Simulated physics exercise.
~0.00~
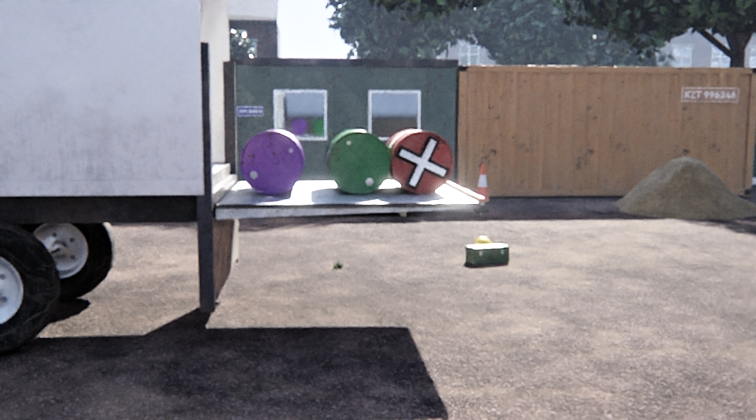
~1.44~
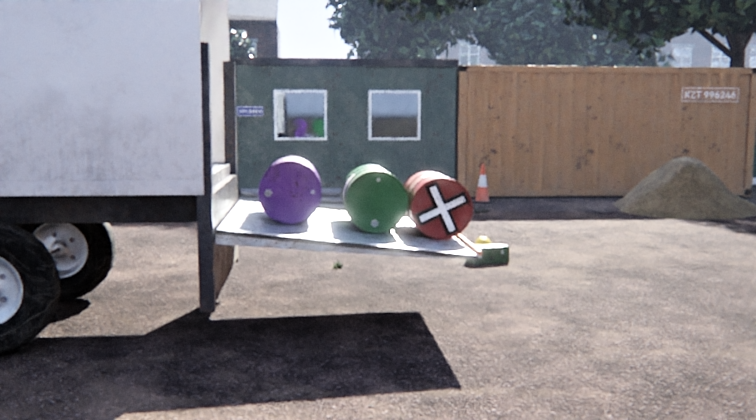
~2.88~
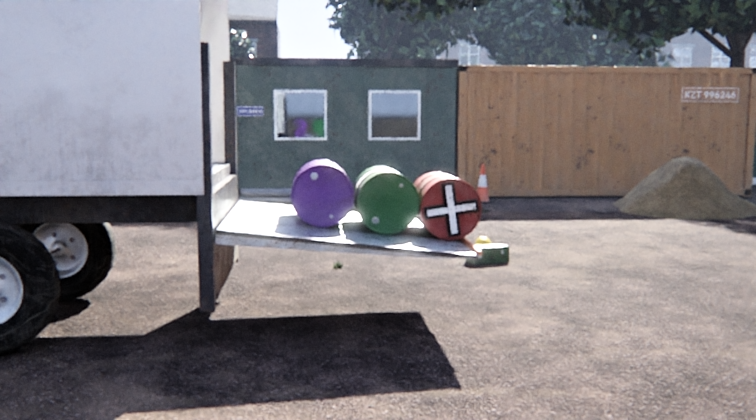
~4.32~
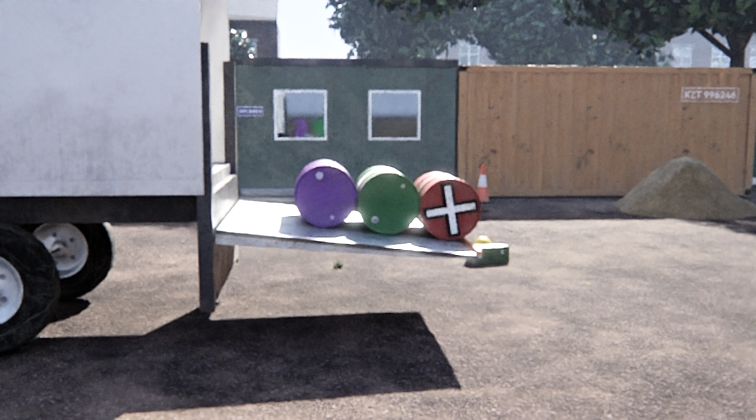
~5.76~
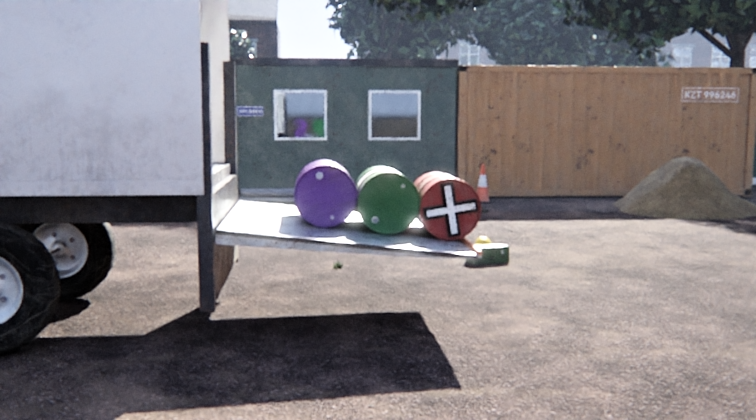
Three drums, purple, green and red with a white cross, sit on their sides in a spaced row on a raised platform sticking out to the right from the back of a lorry. The platform lowers and tilts down toward its outer edge, and the drums roll to the right along it. The red one turns as it goes, its cross tipping round, and stops near the low end. The green drum closes up behind it, and the purple one rolls in last. All three come to rest bunched together, still on the sloping platform, with none fallen off.
